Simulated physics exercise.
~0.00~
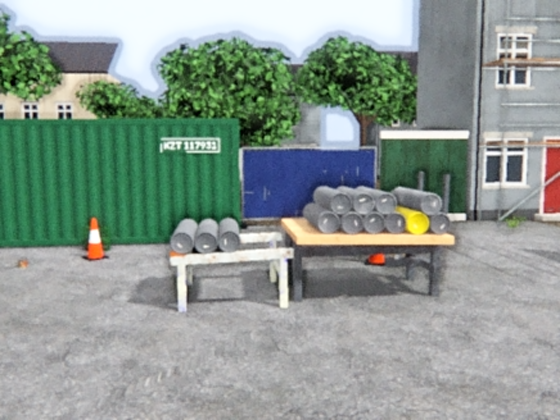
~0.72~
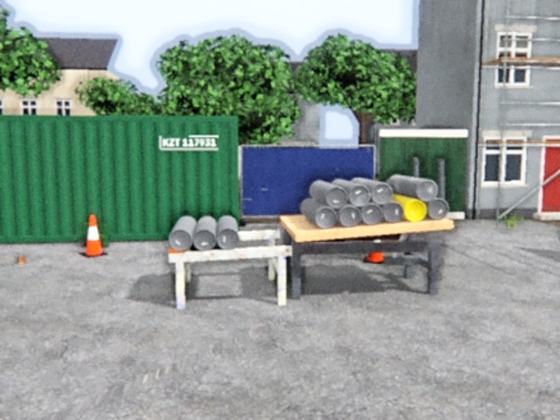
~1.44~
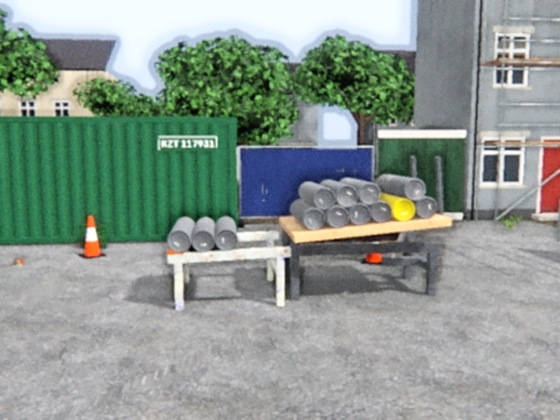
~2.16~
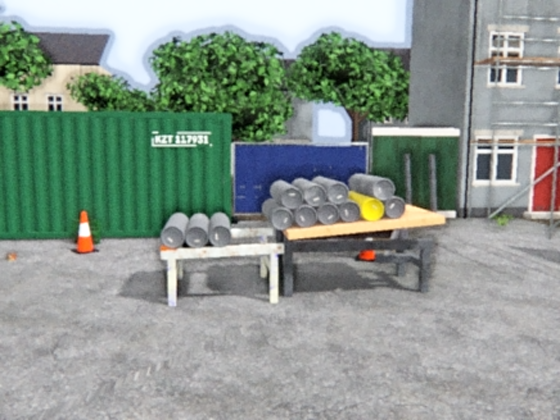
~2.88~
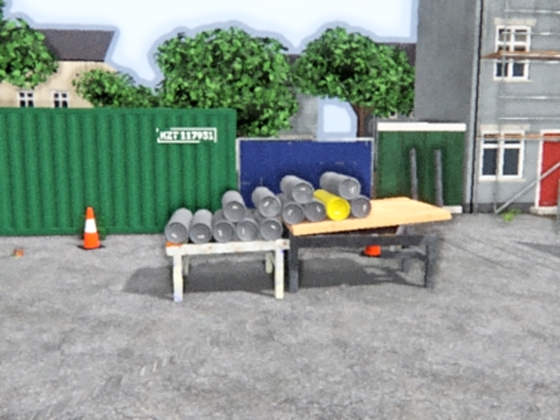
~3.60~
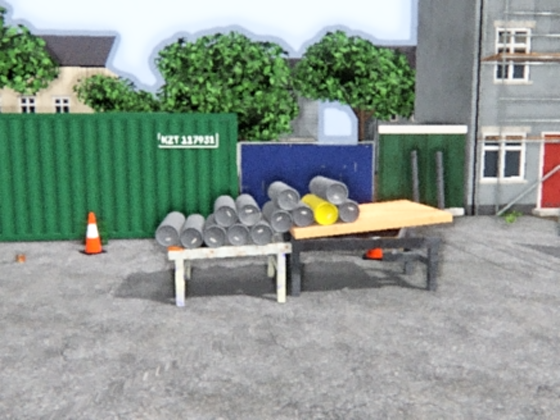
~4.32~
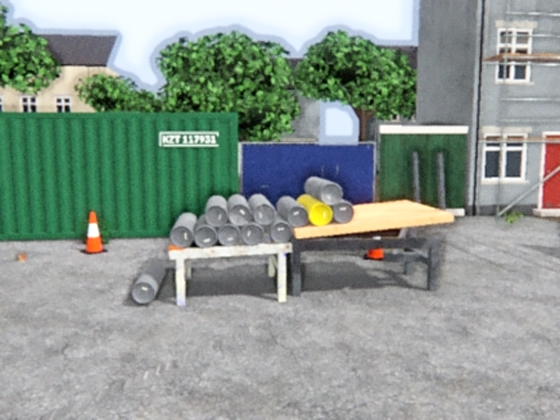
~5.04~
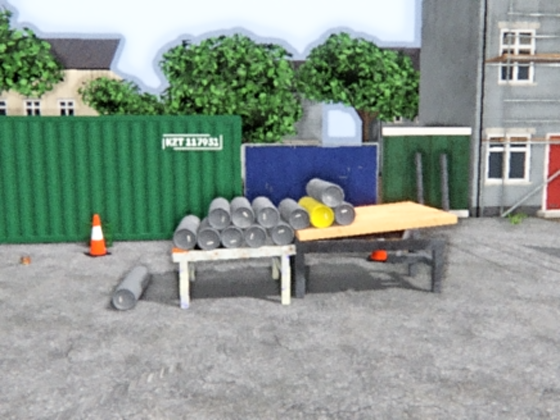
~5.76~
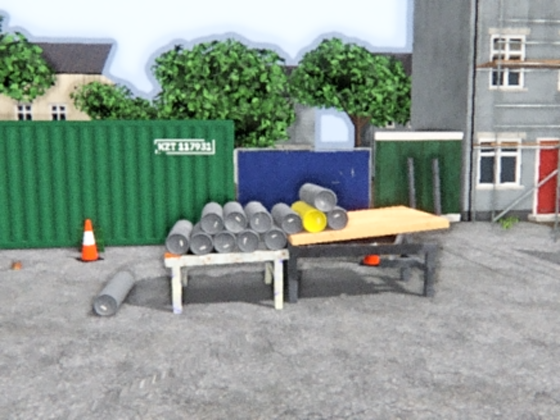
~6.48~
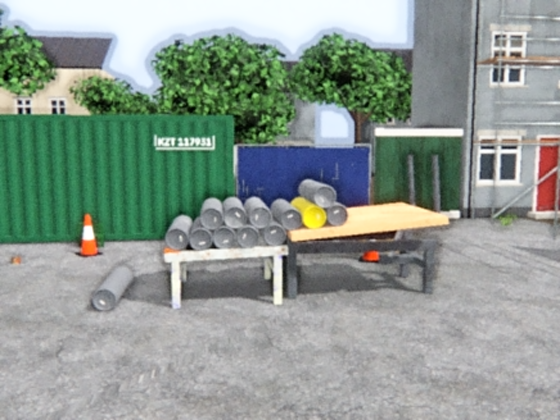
A wooden tabletop tilts, cylinders roll left, a grey one falls, and the yellow stays aboard.
